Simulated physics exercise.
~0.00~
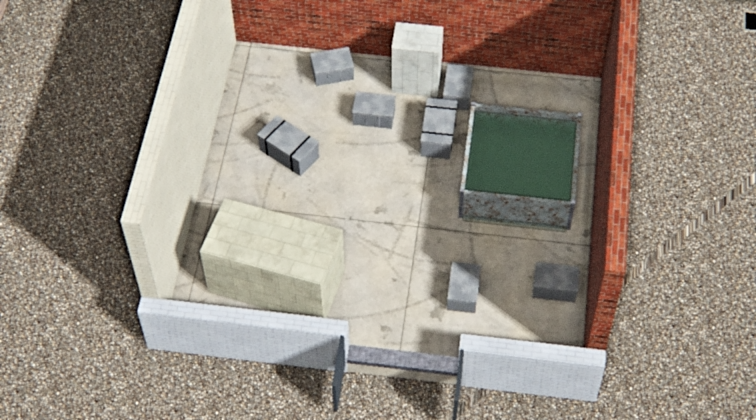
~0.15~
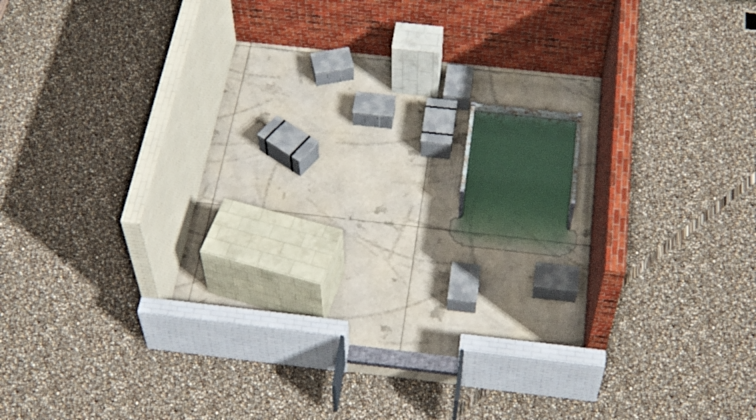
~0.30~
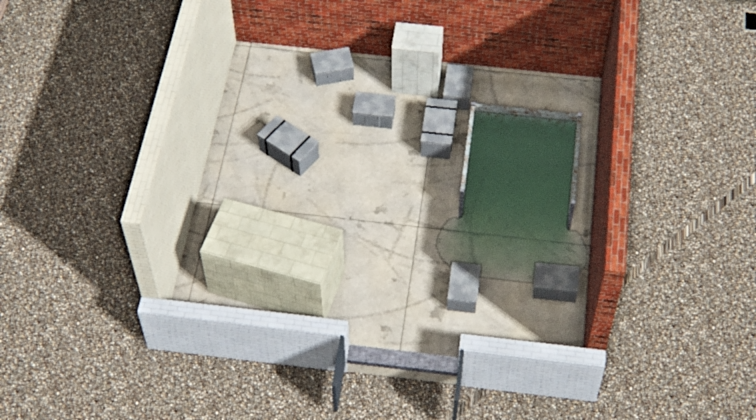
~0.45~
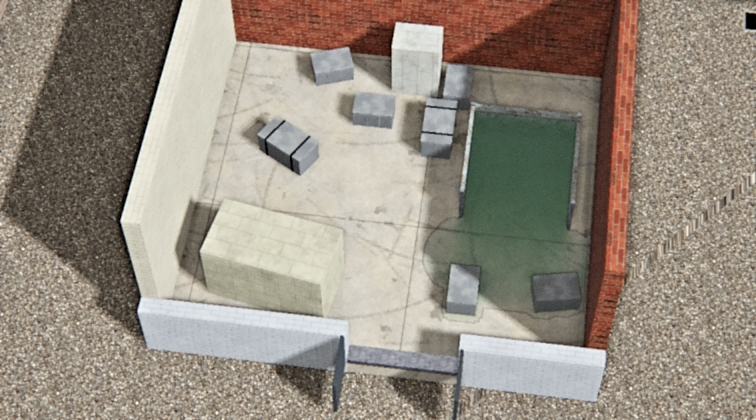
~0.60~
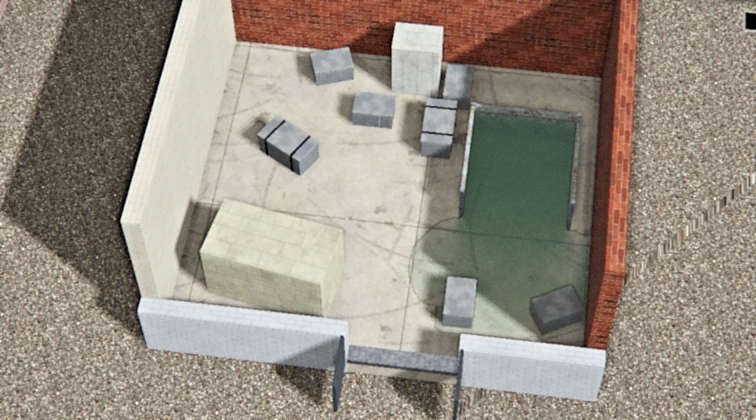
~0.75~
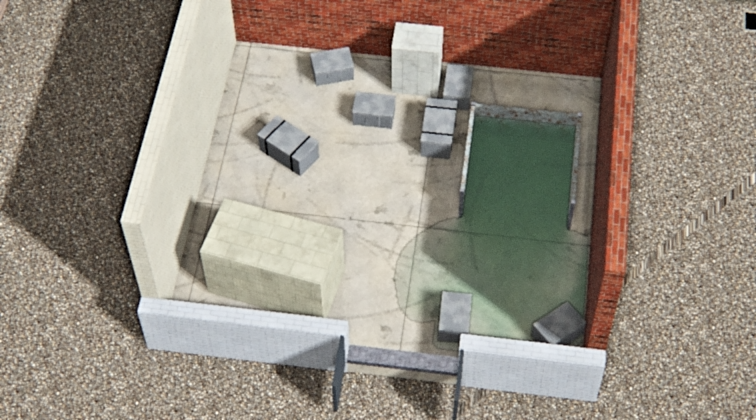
The footage shows a walled yard where the near side of a tank of green water disappears and the water spreads across the floor toward the front, then pushes two grey crates forward, the right one turning, while the others stay still.
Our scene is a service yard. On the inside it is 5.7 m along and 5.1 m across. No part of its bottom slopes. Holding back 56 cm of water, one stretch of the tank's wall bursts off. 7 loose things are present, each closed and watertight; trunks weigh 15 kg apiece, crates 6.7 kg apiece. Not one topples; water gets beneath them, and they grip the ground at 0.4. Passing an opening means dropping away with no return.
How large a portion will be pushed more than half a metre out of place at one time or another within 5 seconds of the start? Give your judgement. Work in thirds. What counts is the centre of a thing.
The share is less than one third.
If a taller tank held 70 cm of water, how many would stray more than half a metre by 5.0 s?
Under that setup the answer is 2.
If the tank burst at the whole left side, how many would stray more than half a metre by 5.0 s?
Then it comes to 4 of them.
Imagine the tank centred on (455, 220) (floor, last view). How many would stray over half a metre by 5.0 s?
Count: 2.
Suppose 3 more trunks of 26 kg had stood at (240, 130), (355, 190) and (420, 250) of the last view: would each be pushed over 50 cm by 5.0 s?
Check, in order - not exceeded, not exceeded, exceeded.
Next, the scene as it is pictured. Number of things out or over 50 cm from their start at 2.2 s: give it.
Count then: 2.
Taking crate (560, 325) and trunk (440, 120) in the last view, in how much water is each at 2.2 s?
Roughly 30 and 0 cm.
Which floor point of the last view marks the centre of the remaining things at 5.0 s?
Close to pixel (405, 137).
After 1.1 s 2 of 7 are over 50 cm from their spots; 1 afloat.
After 2.2 s 2 of 7 are over 50 cm from their spots; 1 afloat.
After 3.5 s 1 of 7 are over 50 cm from their spots; 1 afloat.
After 5.0 s 2 of 7 are over 50 cm from their spots, and 2 have been at some point; 1 afloat.
